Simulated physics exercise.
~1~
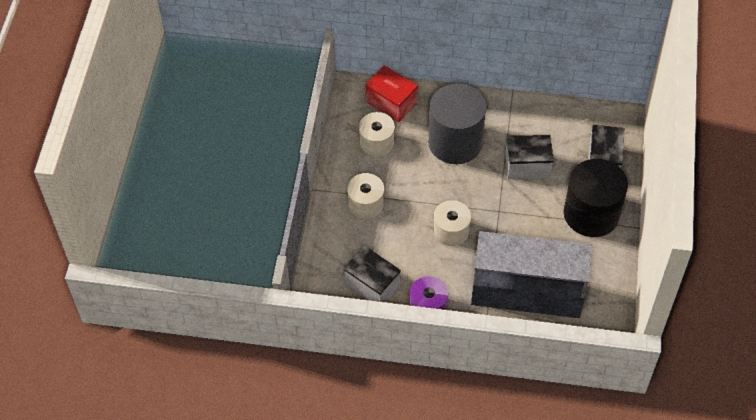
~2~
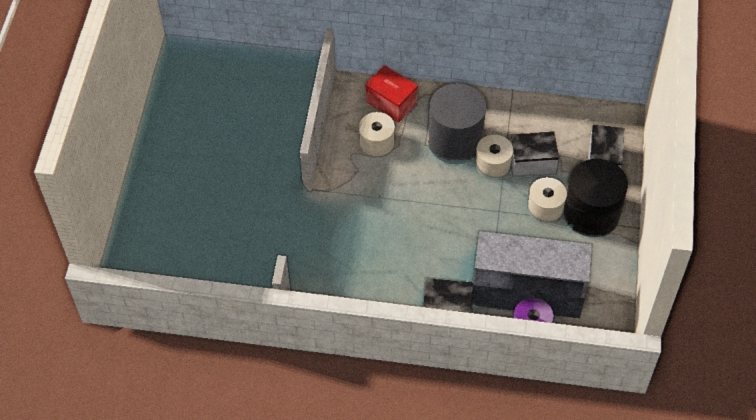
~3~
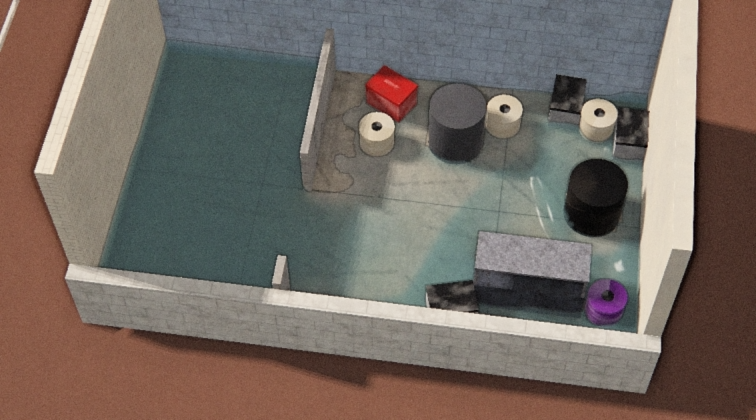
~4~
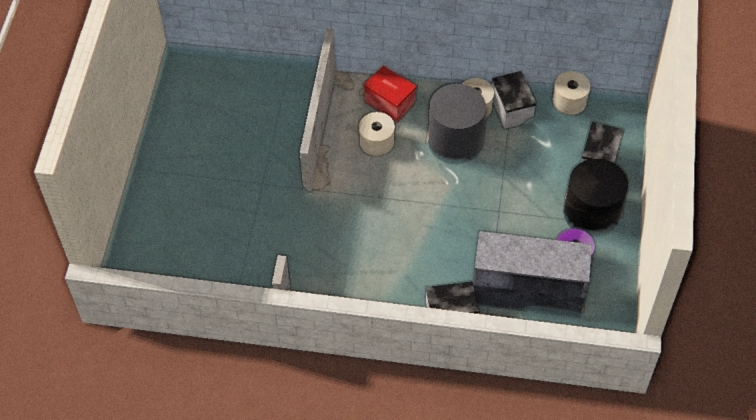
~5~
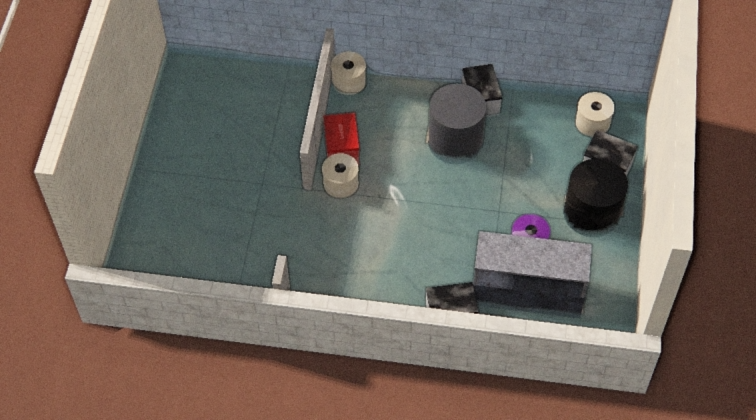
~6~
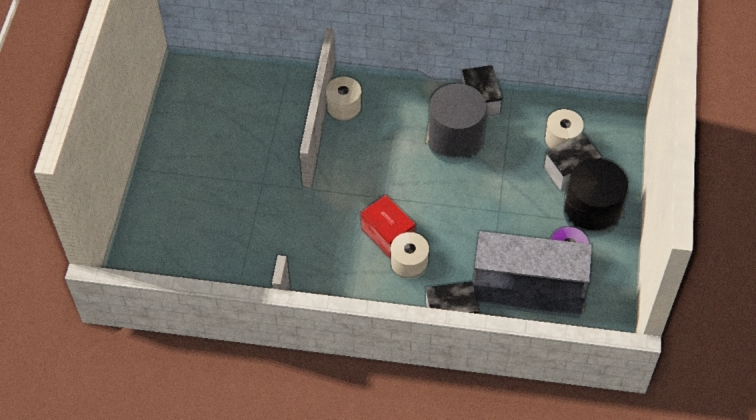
Water floods from the left room into the right, sweeping tubs and chests around until they float.
